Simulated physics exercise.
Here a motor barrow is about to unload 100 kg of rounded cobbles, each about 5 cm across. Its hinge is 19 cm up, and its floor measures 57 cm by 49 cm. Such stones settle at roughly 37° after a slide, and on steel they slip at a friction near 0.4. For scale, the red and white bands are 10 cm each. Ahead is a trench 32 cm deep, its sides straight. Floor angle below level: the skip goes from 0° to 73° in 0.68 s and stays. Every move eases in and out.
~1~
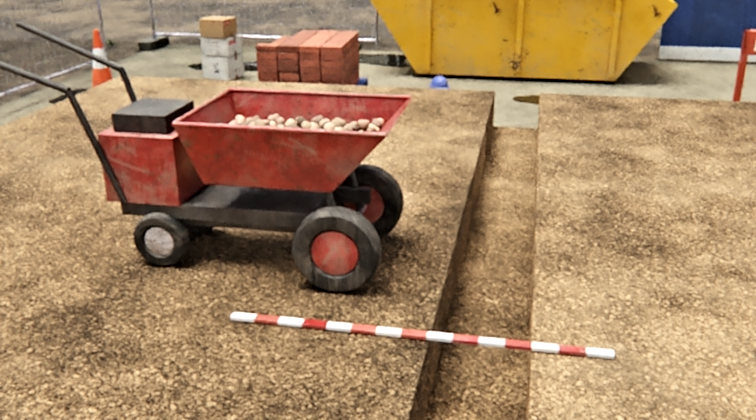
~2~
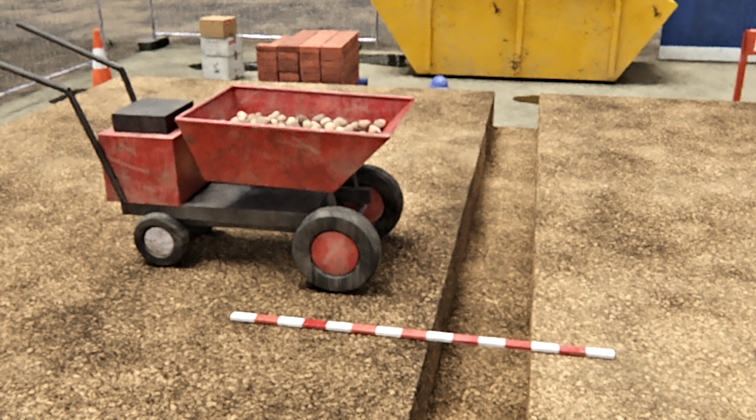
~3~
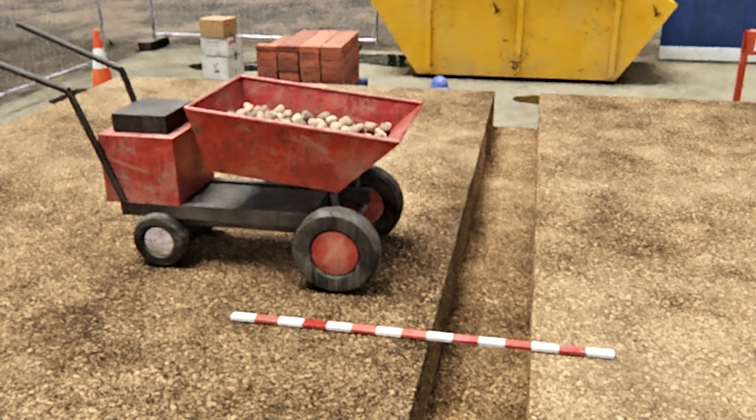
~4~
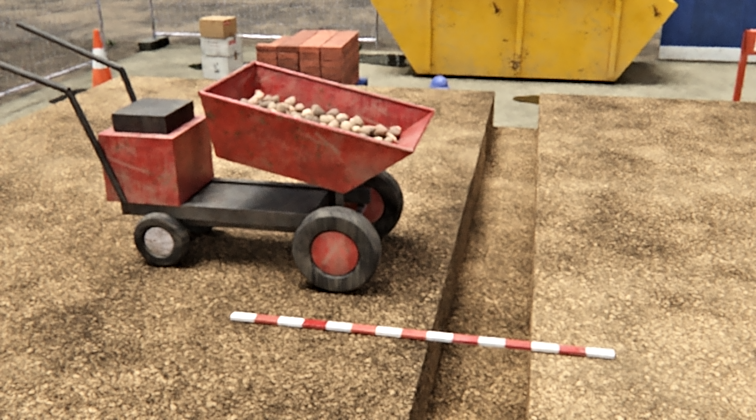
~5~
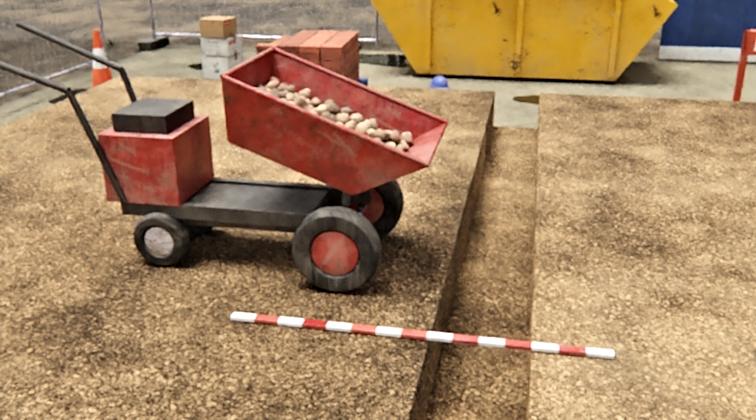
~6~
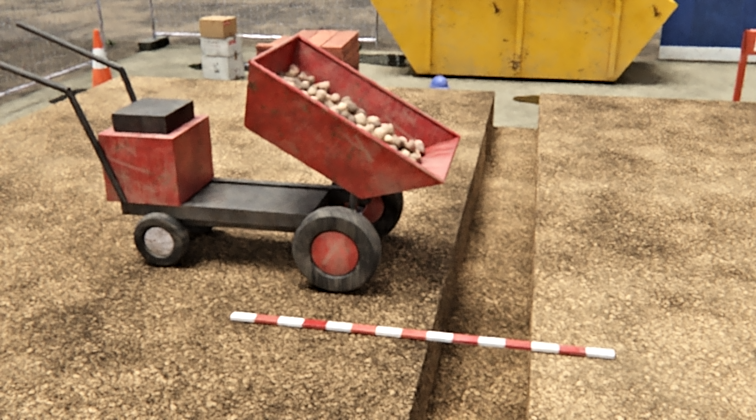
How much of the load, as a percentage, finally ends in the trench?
I would put it at about 66 per cent.
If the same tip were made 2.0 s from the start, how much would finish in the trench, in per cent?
Close to 90 percent, then.
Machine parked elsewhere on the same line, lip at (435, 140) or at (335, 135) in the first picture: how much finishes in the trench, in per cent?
It'd be around 20 per cent and after that around 100 per cent.
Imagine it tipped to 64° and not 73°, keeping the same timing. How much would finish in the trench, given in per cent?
In that case some 65 per cent.
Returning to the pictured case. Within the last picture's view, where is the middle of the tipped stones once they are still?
I'd point to around (516, 319).
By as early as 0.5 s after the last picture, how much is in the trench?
Something like 25 in a hundred.
Then, 0.2 s after the last picture the floor is at 62°, 100 % in the skip; the foremost stones are at (455, 214).
Then, 0.5 s after the last picture the floor is at 73°, 70 % in the skip, 27 % in the trench, 3 % past the trench; the foremost stones are at (547, 277).
Then, 0.8 s after the last picture the floor is at 73°, 9 % in the skip, 57 % in the trench, 34 % past the trench; the foremost stones are at (713, 300).
Then, 2.8 s after the last picture the floor is at 73°, 0 % in the skip, 66 % in the trench, 34 % past the trench; the foremost stones are past the picture's edge.
